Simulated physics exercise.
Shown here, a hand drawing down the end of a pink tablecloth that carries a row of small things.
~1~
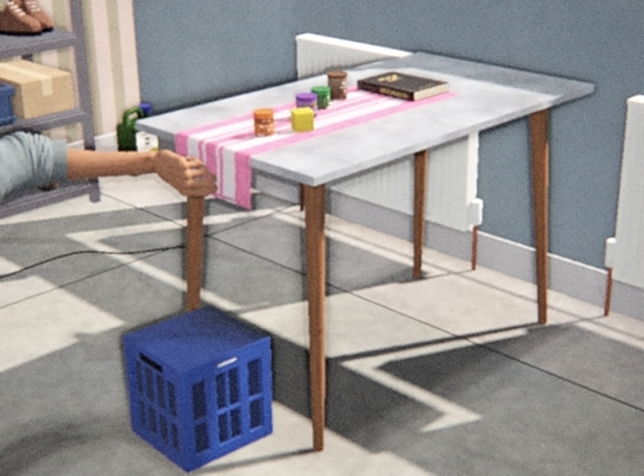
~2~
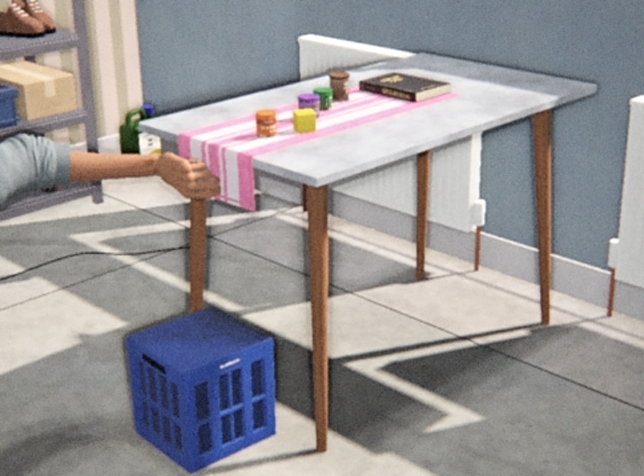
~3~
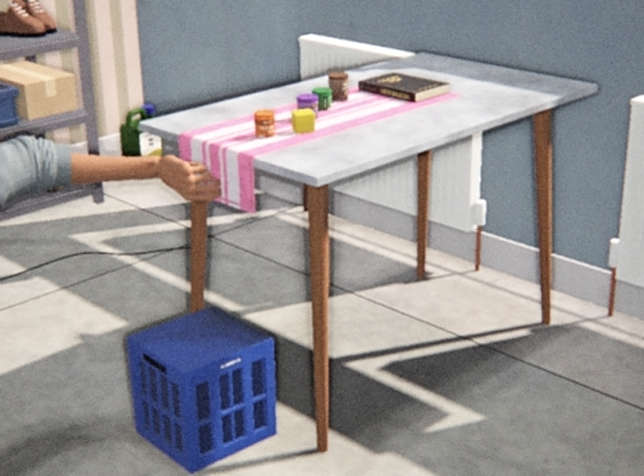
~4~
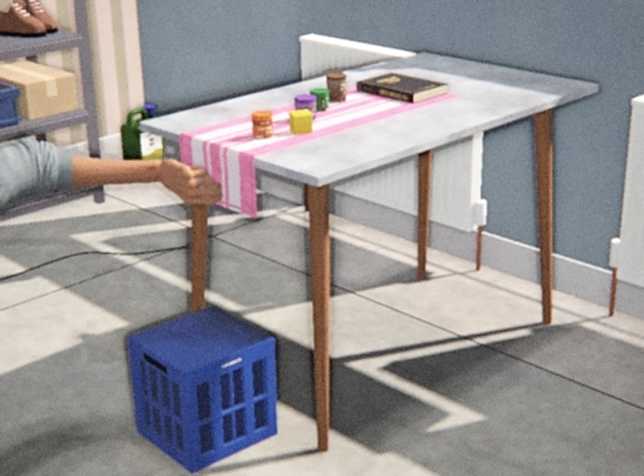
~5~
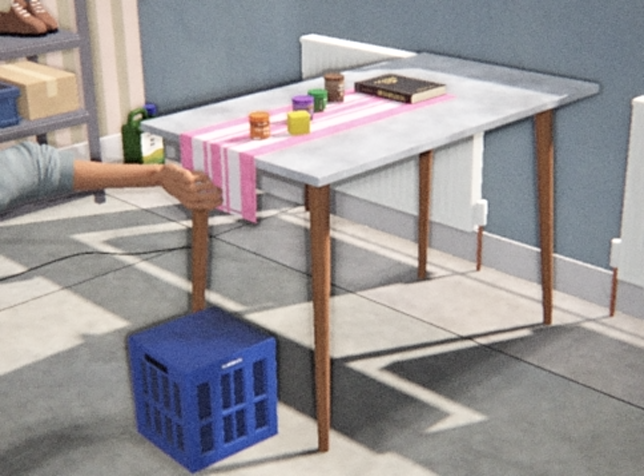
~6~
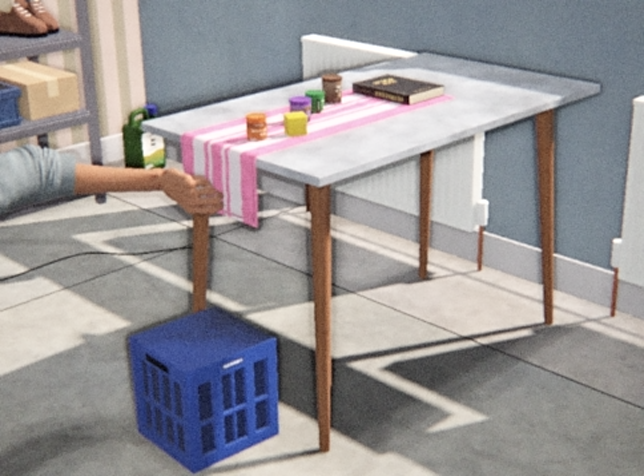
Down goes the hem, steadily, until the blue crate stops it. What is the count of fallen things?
Over the edge go three.
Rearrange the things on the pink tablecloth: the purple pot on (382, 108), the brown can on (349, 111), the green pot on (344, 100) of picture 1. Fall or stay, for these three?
The purple pot does not fall, the brown can remains up, the green pot stays on.
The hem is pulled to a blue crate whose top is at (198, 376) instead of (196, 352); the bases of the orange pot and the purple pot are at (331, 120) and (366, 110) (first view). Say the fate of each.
The orange pot falls, the purple pot holds on.
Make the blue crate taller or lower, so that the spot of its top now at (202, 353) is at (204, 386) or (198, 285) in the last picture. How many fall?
In that case 4 and 1.
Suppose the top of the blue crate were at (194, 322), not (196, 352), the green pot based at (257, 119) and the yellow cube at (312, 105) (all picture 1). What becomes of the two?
The green pot is carried off, the yellow cube survives.
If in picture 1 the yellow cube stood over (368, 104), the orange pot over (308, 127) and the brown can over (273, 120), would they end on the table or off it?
The yellow cube remains up; the orange pot is carried off; the brown can drops off.
Soon after, hem near (222, 283); orange pot gone.
Then, hem on the crate; orange pot, yellow cube and purple pot gone.
At rest, hem on the crate; orange pot, yellow cube and purple pot gone. The table loses three.
